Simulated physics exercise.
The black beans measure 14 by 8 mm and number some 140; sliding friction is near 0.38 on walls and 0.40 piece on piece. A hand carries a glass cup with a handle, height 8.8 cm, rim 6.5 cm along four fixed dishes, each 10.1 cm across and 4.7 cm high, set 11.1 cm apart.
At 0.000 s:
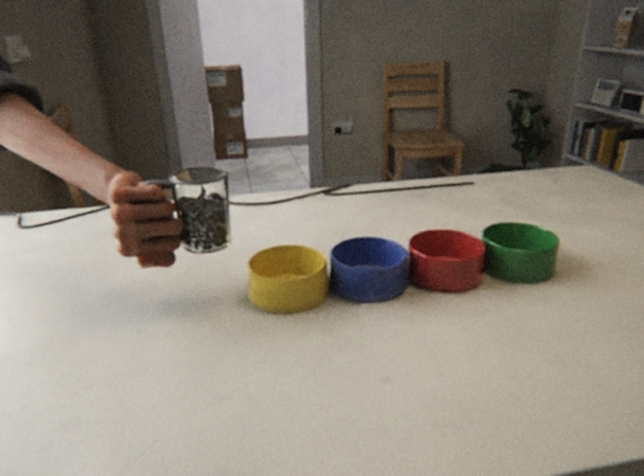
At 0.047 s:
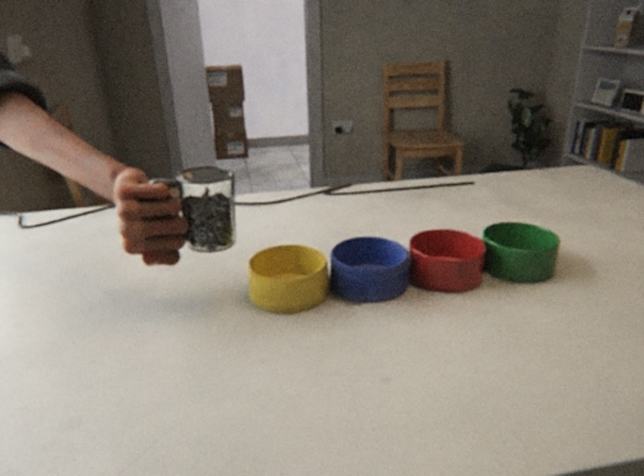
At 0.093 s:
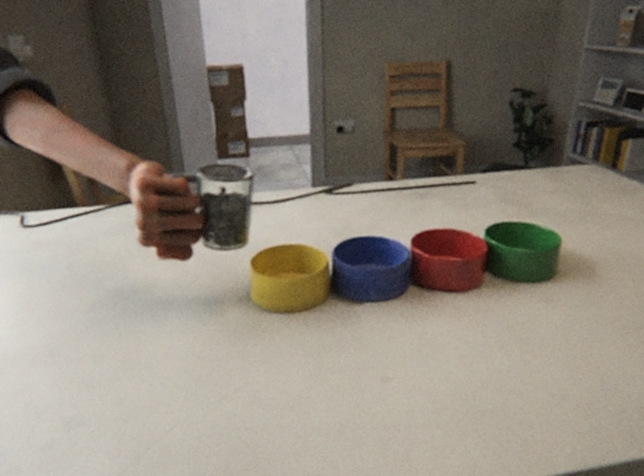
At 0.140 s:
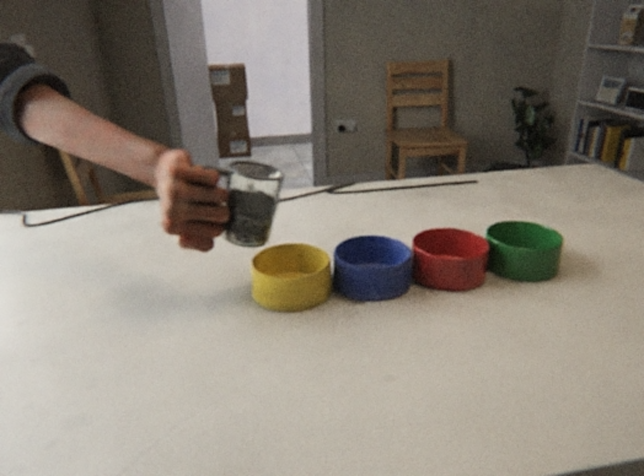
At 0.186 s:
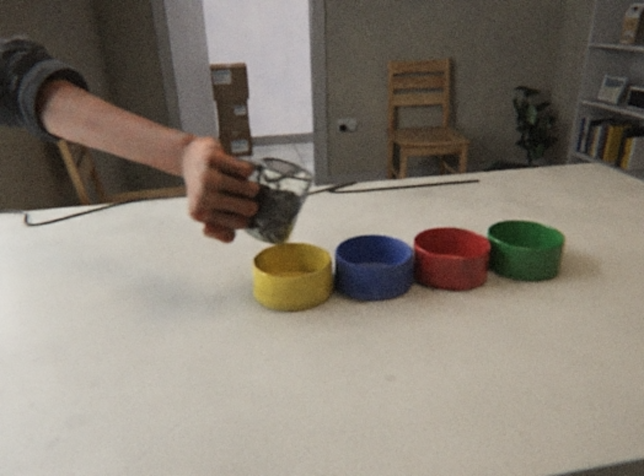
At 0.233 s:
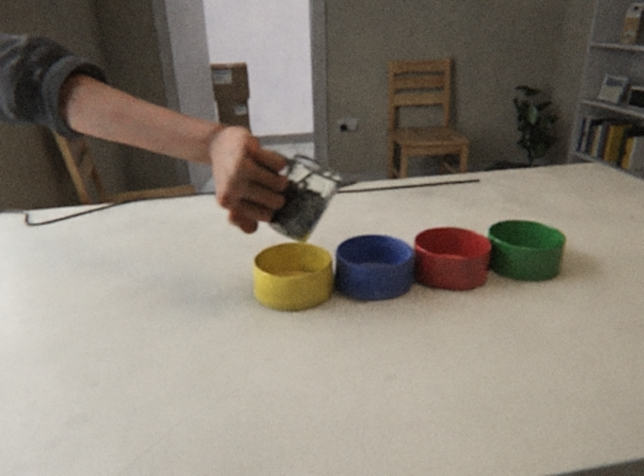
At first, a hand holds a clear glass cup of dark beans upright, left of a row of yellow, blue, red and green dishes on a table. The hand moves the cup to the right, slowly at first, while tilting it increasingly rightward until it is slanted above the yellow dish.
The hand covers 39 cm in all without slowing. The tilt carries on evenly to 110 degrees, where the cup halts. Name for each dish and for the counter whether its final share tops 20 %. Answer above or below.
Red below, blue below, green above, yellow below, counter above.
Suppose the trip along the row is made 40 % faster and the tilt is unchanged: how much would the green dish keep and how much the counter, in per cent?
Green 80; counter 20.
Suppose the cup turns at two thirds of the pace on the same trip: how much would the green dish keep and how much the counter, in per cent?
Then: Green 100, counter 0.
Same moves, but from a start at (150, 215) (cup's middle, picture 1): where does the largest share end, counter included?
Most goes to: Green.
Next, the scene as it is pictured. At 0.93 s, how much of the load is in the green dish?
About 60 per cent by then.
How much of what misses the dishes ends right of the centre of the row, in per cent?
Some 100 per cent.
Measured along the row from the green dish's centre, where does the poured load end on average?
About 5 cm to its right.
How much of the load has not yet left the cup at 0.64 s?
Roughly 100 per cent.
After 0.48 s, tilt 70 degrees; cup holds 100 %.
After 0.64 s, tilt 97 degrees; cup holds 100 %.
After 0.93 s, tilt 110 degrees; cup holds 10 %, green 60 %.
At rest (2.2 s), red 0 %, blue 0 %, green 65 %, yellow 0 %, counter 35 %.
